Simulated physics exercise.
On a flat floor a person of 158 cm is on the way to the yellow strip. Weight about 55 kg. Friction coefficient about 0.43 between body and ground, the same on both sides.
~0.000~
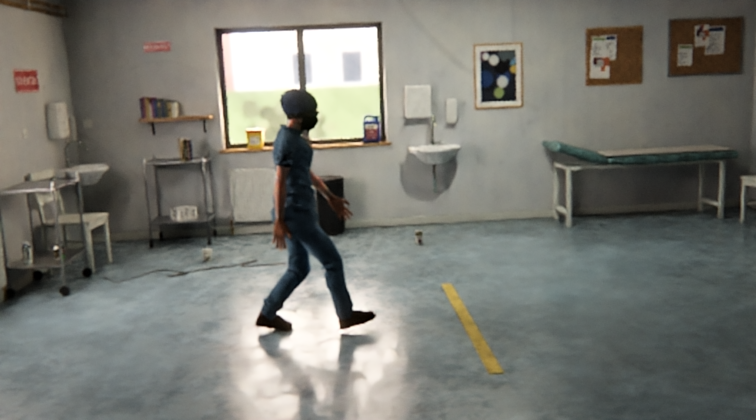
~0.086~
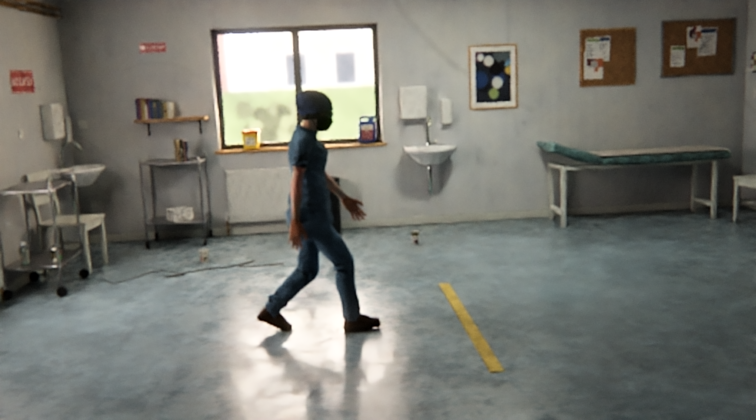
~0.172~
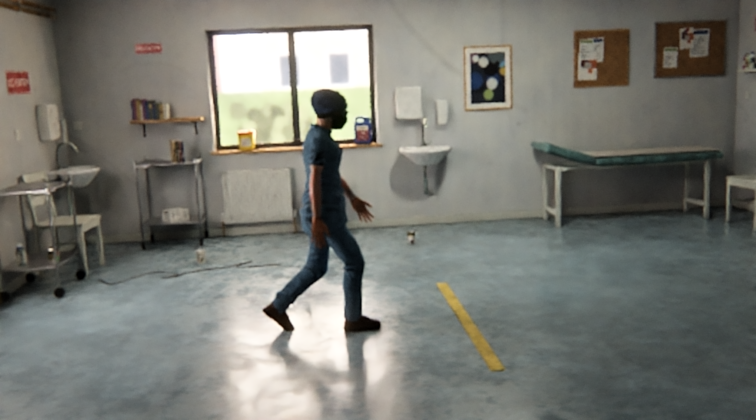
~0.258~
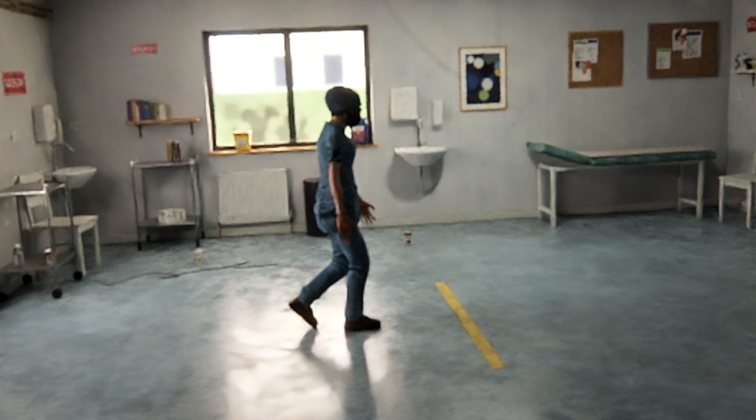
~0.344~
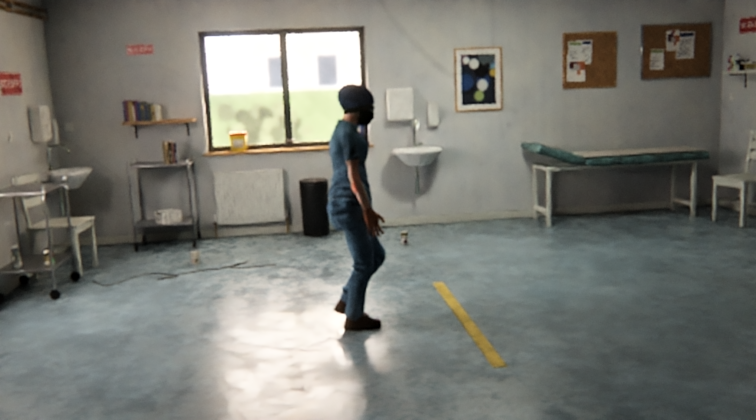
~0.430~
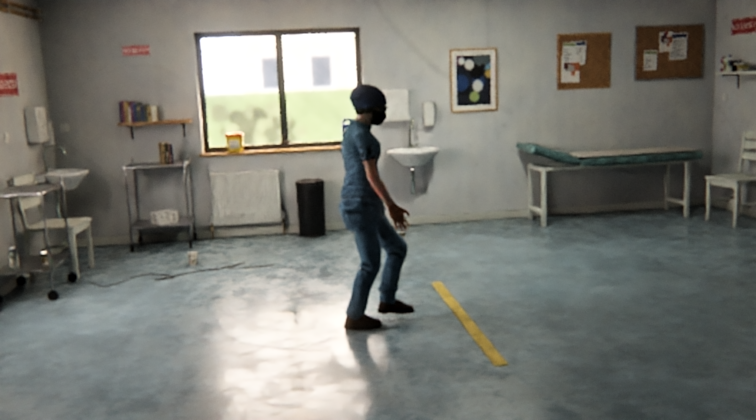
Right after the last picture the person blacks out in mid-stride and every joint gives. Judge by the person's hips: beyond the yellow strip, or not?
In the end the person's hips fail to pass the yellow strip.
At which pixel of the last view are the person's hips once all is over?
Around (423, 287).
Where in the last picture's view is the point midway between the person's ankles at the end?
Around (452, 298).
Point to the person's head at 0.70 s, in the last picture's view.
Near (405, 163).
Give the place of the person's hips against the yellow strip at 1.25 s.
About 25 cm short of it.
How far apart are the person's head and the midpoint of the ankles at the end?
About 30 cm.
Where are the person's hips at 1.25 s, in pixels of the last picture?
Around (422, 288).
After 0.70 s the person's hips are 41 cm short of the yellow strip, near (401, 252) in the last picture's view.
After 0.95 s the person's hips are 34 cm short of the yellow strip, near (411, 286) in the last picture's view.
After 1.25 s the person's hips are 23 cm short of the yellow strip, near (422, 288) in the last picture's view; the person's head 29 cm past the yellow strip.
Final state at 2.7 s, person's hips stop short of the yellow strip; person's head crosses the yellow strip; person's chest crosses the yellow strip.
